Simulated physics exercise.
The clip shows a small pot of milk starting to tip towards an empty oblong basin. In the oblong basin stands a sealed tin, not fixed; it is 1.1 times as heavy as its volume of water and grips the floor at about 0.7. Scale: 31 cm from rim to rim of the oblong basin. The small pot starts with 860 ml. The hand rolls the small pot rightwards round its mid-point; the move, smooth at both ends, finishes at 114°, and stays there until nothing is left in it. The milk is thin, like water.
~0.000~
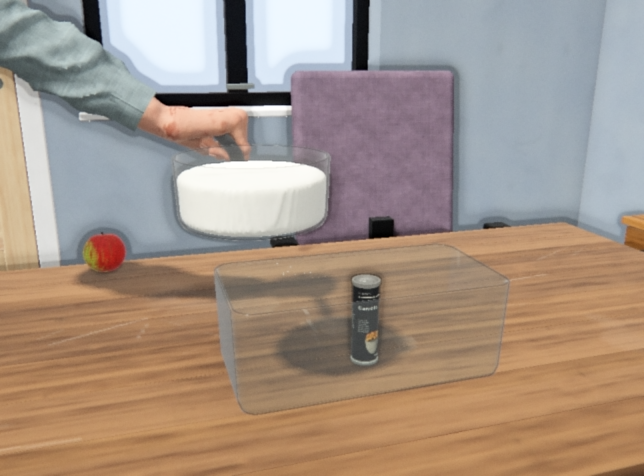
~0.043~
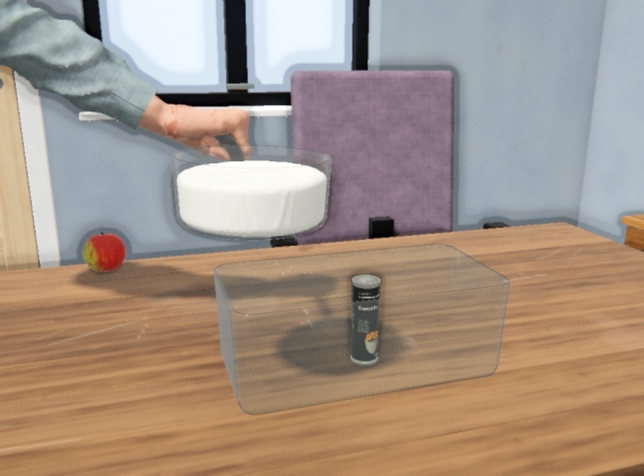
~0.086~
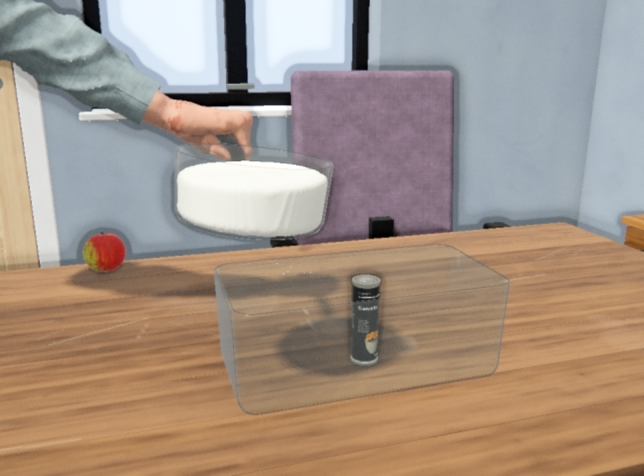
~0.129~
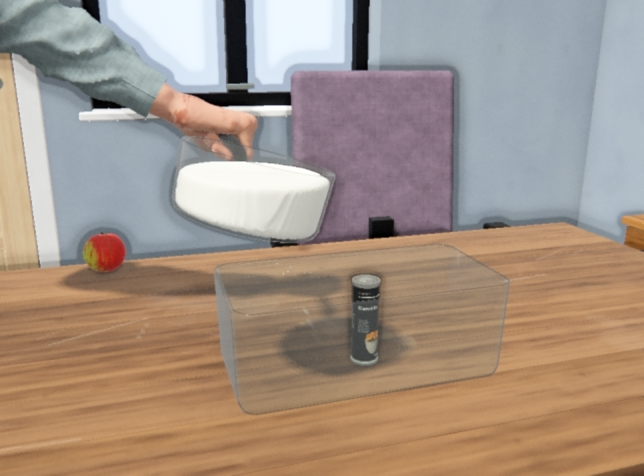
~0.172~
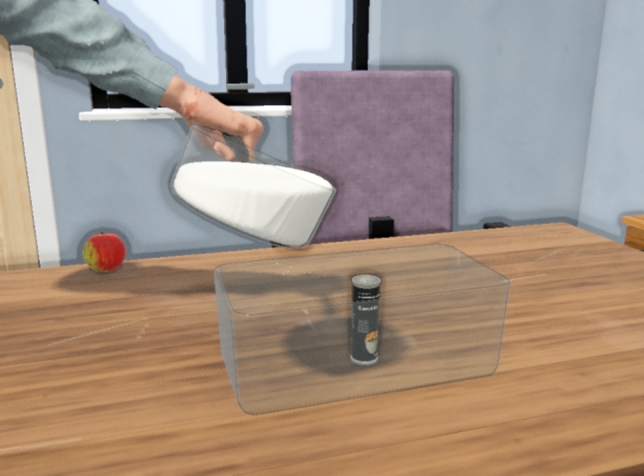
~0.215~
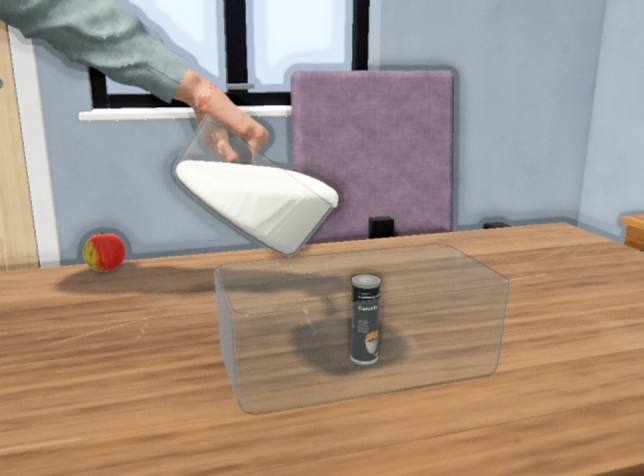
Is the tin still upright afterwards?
It falls.
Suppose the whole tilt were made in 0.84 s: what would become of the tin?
The tin topples.
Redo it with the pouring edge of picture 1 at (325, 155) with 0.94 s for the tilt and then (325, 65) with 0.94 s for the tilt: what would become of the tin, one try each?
First it remains upright; then it remains upright.
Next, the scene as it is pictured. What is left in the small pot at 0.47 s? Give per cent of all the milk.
About 12 per cent.
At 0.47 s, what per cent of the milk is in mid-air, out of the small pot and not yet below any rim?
Near 22 in a hundred.
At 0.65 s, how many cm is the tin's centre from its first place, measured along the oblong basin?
About 4 cm.
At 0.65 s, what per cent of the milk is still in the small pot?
Near 1 in a hundred.
After 0.47 s the tilt is 108° and 12 per cent is still to pour; the tin stands where it began.
After 0.65 s the tilt is 114° and 1 per cent is still to pour; the tin leans 21°.
After 0.84 s the tilt is 114° and 0 per cent is still to pour; the tin lies on its side.
After 1.05 s the tilt is 114° and 0 per cent is still to pour; the tin lies on its side.
In the end the tin lies on its side.
